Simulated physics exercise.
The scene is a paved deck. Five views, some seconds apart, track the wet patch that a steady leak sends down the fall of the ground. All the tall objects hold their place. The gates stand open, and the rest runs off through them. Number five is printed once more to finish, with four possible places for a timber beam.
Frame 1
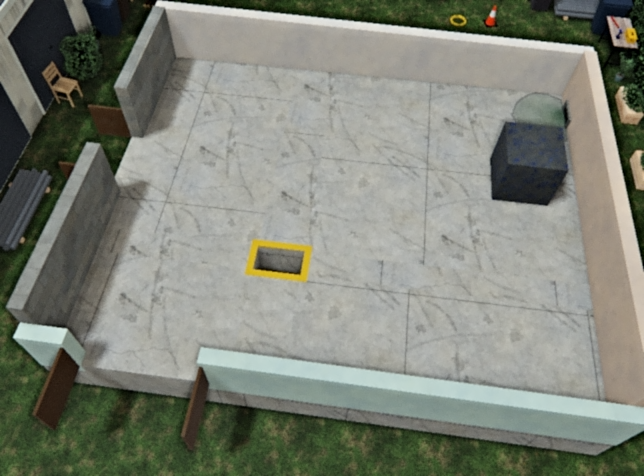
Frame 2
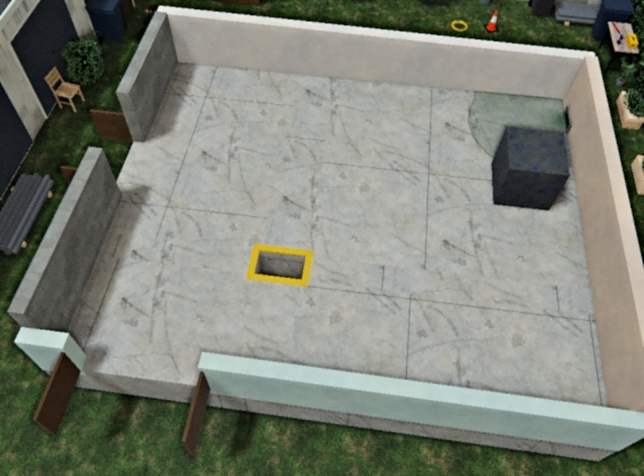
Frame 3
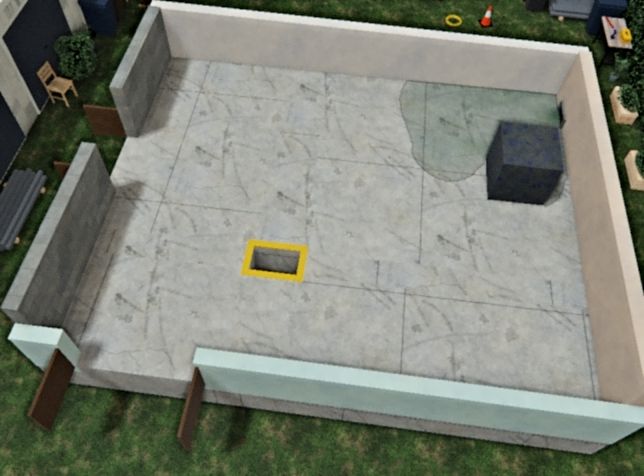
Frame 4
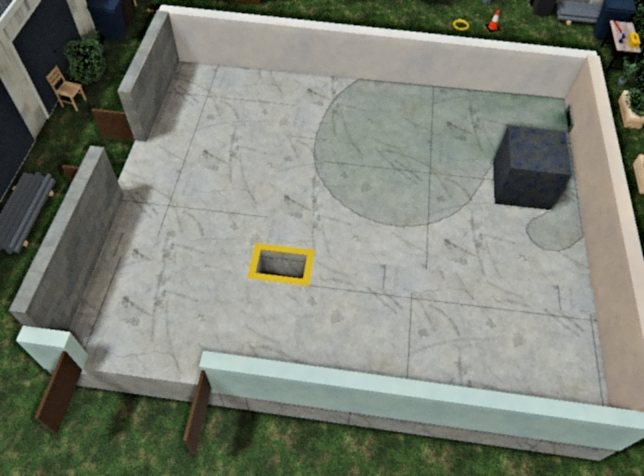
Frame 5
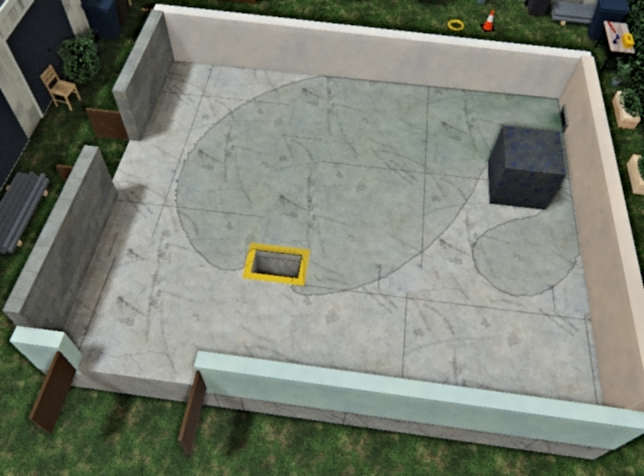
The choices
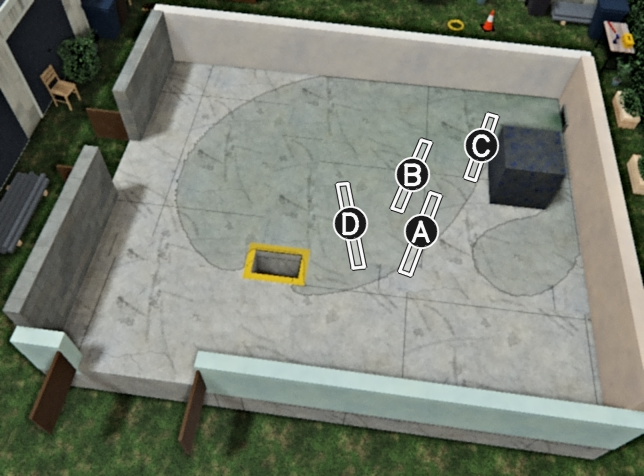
Water spreading from the upper right corner across a walled paved deck, passing around a dark block and reaching a yellow-rimmed gully.
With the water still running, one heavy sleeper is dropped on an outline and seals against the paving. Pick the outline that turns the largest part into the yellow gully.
A is best.
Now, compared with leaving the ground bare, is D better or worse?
Position D is worse.
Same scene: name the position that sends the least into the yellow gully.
That is position D.
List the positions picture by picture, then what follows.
Outfall at (567, 115); yellow gully at (279, 260); open gate at (147, 360); open gate at (132, 164); water covers 2 % of the ground and shows as far out as (521, 119); yellow gully still dry.
Water covers 6 % of the ground and shows as far out as (476, 132); yellow gully still dry.
Water covers 13 % of the ground and shows as far out as (407, 85); yellow gully still dry.
Water covers 26 % of the ground and shows as far out as (318, 149); yellow gully still dry.
Water covers 47 % of the ground and shows as far out as (187, 224); yellow gully taking water.
On the marked copy, A from (405, 273) to (435, 194); B from (397, 209) to (426, 141); C from (470, 178) to (492, 115); D from (342, 184) to (358, 267).
With A, about 18 % of the stream runs into the yellow gully, about 82 % out by the gates.
With B, about 11 % of the stream runs into the yellow gully, about 88 % out by the gates.
With C, about 12 % of the stream runs into the yellow gully, about 88 % out by the gates.
With D, about 3 % of the stream runs into the yellow gully, about 97 % out by the gates.
